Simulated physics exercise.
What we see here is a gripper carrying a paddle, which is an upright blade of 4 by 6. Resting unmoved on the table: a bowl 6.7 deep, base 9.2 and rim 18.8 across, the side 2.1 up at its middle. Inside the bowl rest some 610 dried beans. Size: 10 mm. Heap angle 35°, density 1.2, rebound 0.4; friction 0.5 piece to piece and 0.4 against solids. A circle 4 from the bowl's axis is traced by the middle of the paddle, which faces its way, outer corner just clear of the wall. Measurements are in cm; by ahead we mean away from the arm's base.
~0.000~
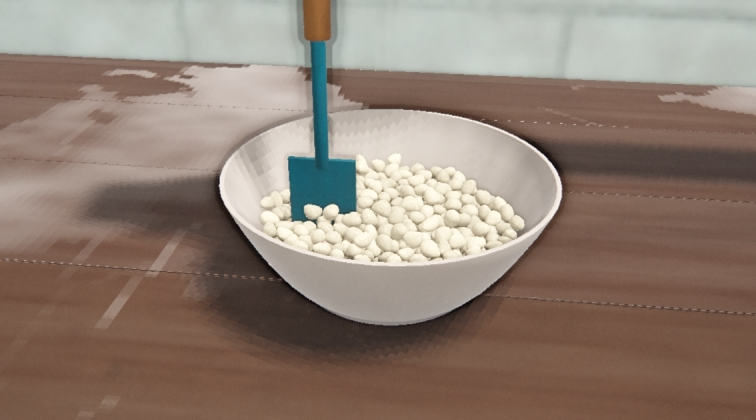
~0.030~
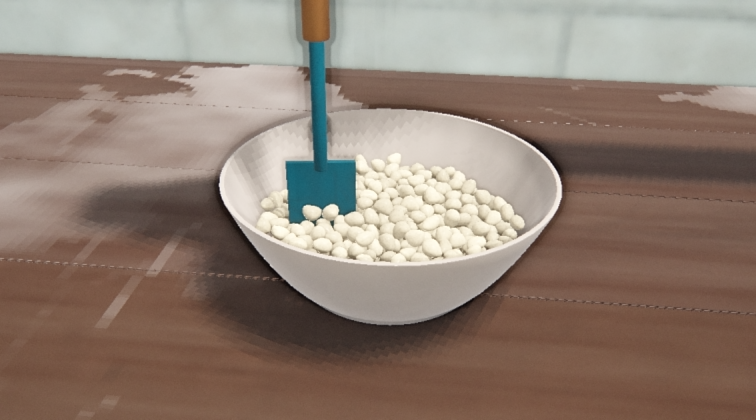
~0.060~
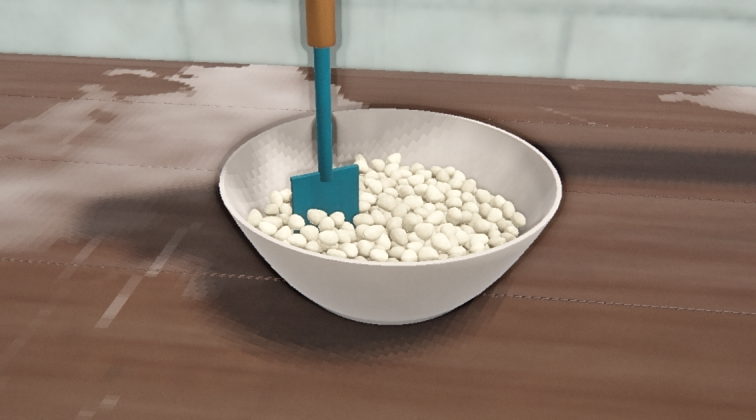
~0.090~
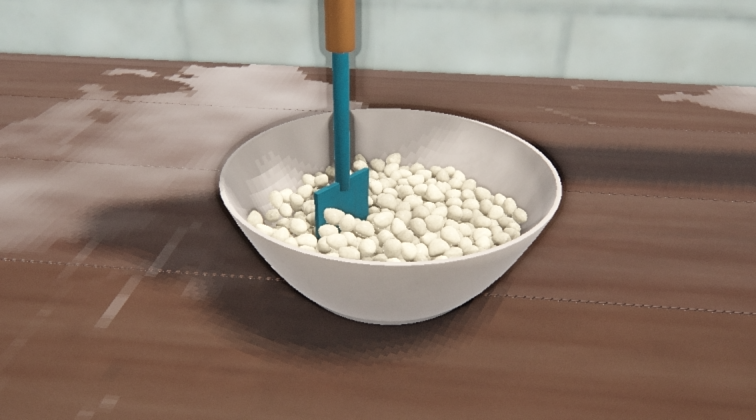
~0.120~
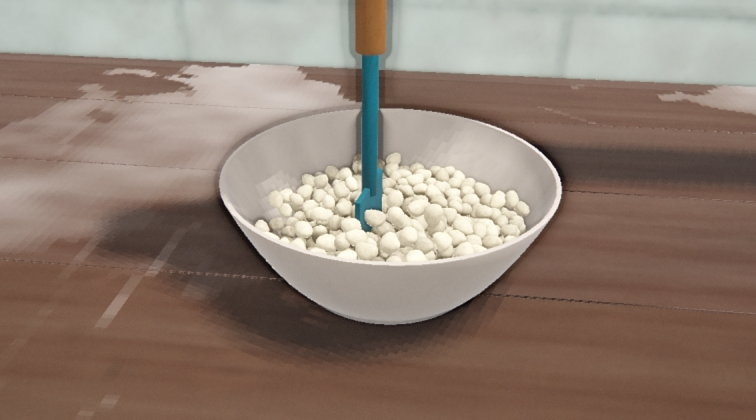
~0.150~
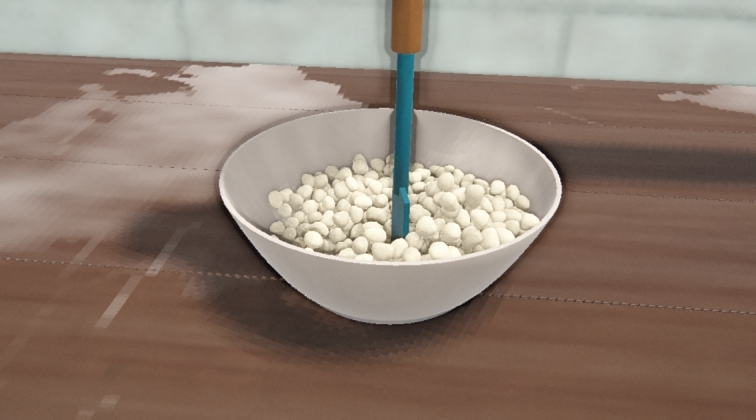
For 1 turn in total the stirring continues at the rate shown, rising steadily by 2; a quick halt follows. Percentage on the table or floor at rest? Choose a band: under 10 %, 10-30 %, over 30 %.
Band: 10-30 %.
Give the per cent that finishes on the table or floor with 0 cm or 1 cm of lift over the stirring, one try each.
It comes to about 20 per cent and about 15 per cent.
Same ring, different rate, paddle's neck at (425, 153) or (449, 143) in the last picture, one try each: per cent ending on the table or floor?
Around 20 and 25 percent, in that order.
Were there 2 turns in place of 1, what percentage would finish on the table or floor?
20 %.
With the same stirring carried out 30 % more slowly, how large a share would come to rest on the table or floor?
5 %.
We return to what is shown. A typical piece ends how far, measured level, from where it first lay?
Near 6 cm.
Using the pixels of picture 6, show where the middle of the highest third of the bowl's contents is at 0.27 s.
Centre estimate: Approx. (473, 164) px.
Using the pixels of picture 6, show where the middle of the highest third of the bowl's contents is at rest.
(334, 218).
By 0.27 s, 199° round, highest piece 10 above the table; 580 in the bowl, 1 on the table or floor, 31 in flight or on the tool.
By 0.39 s, 296° round, highest piece 10 above the table; 526 in the bowl, 40 on the table or floor, 46 in flight or on the tool.
By 0.65 s, 0° round, highest piece 7 above the table; 506 in the bowl, 106 on the table or floor.
By 1.35 s, 0° round, highest piece 7 above the table; 506 in the bowl, 106 on the table or floor.
Final count, 506 in the bowl, 106 on the table or floor. That is 17 % on the table or floor.
